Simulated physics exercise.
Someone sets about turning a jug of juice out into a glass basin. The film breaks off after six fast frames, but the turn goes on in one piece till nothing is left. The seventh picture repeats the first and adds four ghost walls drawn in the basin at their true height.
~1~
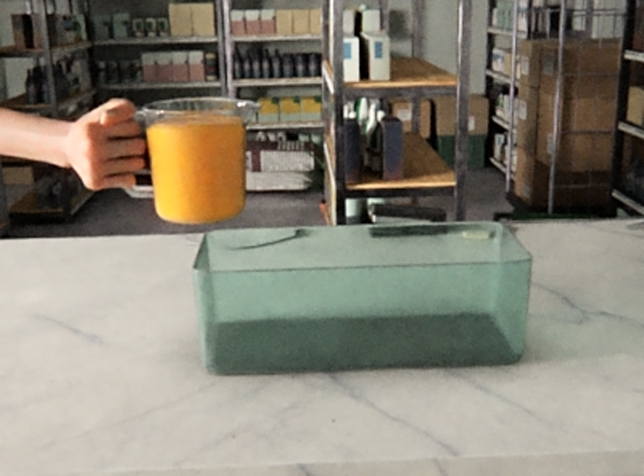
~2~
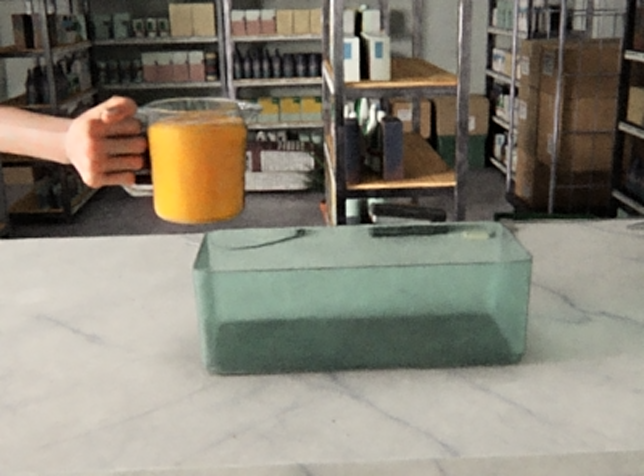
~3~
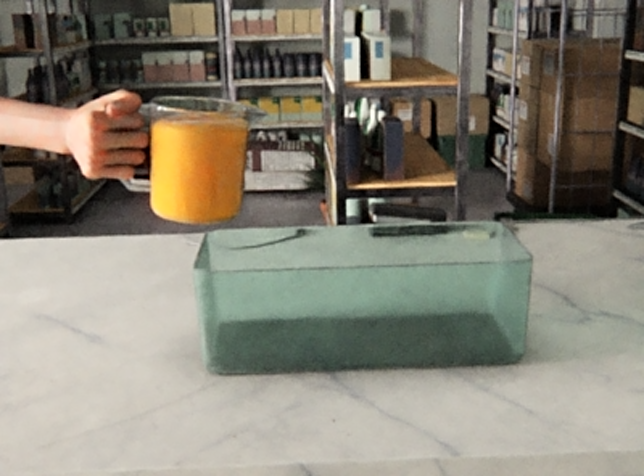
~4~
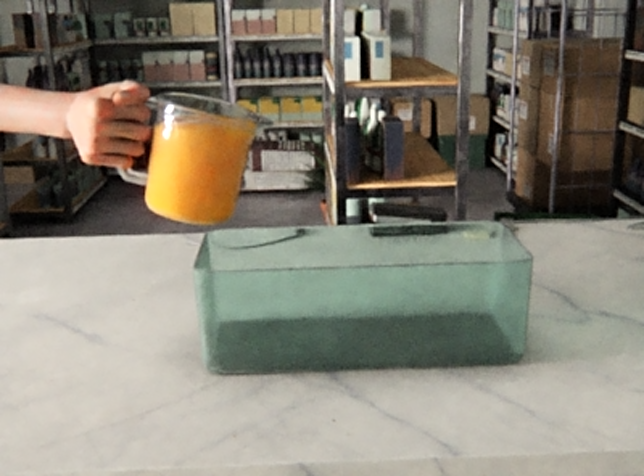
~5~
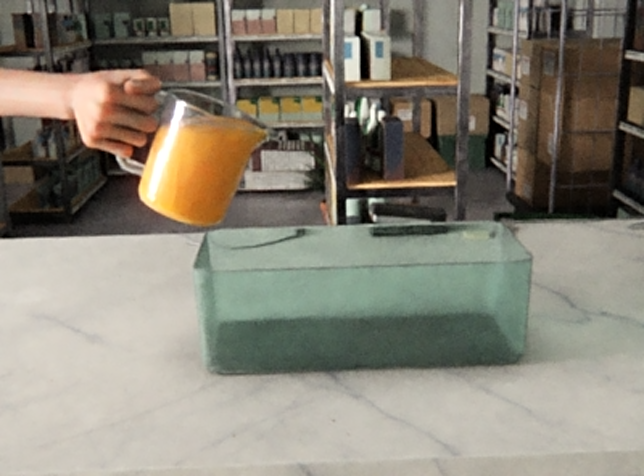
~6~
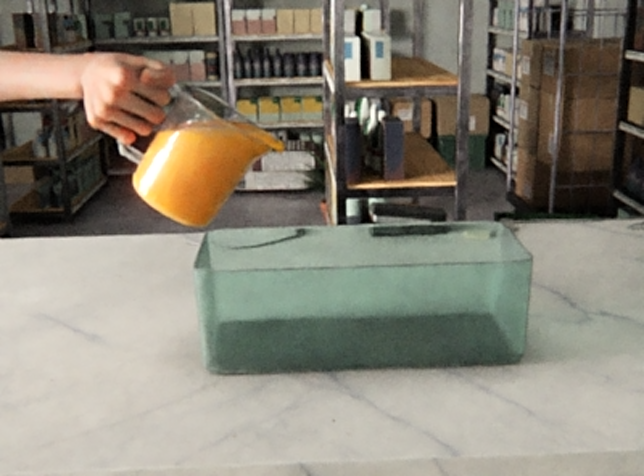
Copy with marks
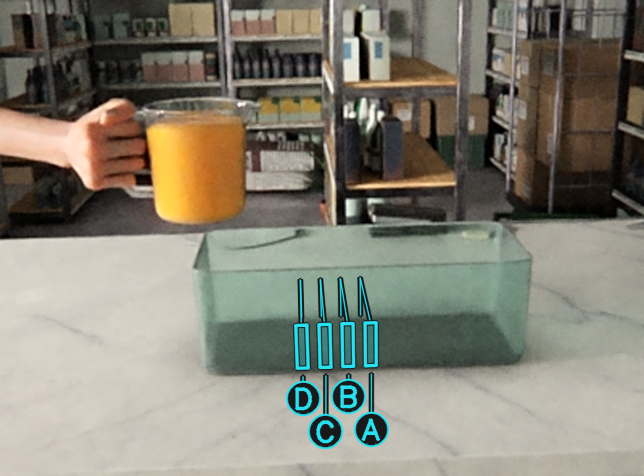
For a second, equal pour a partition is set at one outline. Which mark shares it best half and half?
The answer is slot C.
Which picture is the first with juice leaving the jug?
Picture 6.
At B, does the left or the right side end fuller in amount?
The left side.
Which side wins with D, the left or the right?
The right side.
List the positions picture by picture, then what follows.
In the first picture, upright, lip at (261, 106); basin from (203, 371) to (523, 359); nothing has left yet.
In the second picture, upright, lip at (262, 108); nothing has left yet.
In the third picture, tipped about 6°, lip at (267, 113); nothing has left yet.
In the fourth picture, tipped about 14°, lip at (273, 123); nothing has left yet.
In the fifth picture, tipped about 24°, lip at (278, 136); nothing has left yet.
In the sixth picture, tipped about 35°, lip at (281, 151); juice is over the lip, down to (281, 151).
On the marked copy, A at (371, 373); B at (348, 374); C at (325, 375); D at (303, 376).
With A, about 94 % ends left of the wall and 4 % right of it.
With B, about 90 % ends left of the wall and 7 % right of it.
With C, about 52 % ends left of the wall and 48 % right of it.
With D, about 13 % ends left of the wall and 86 % right of it.
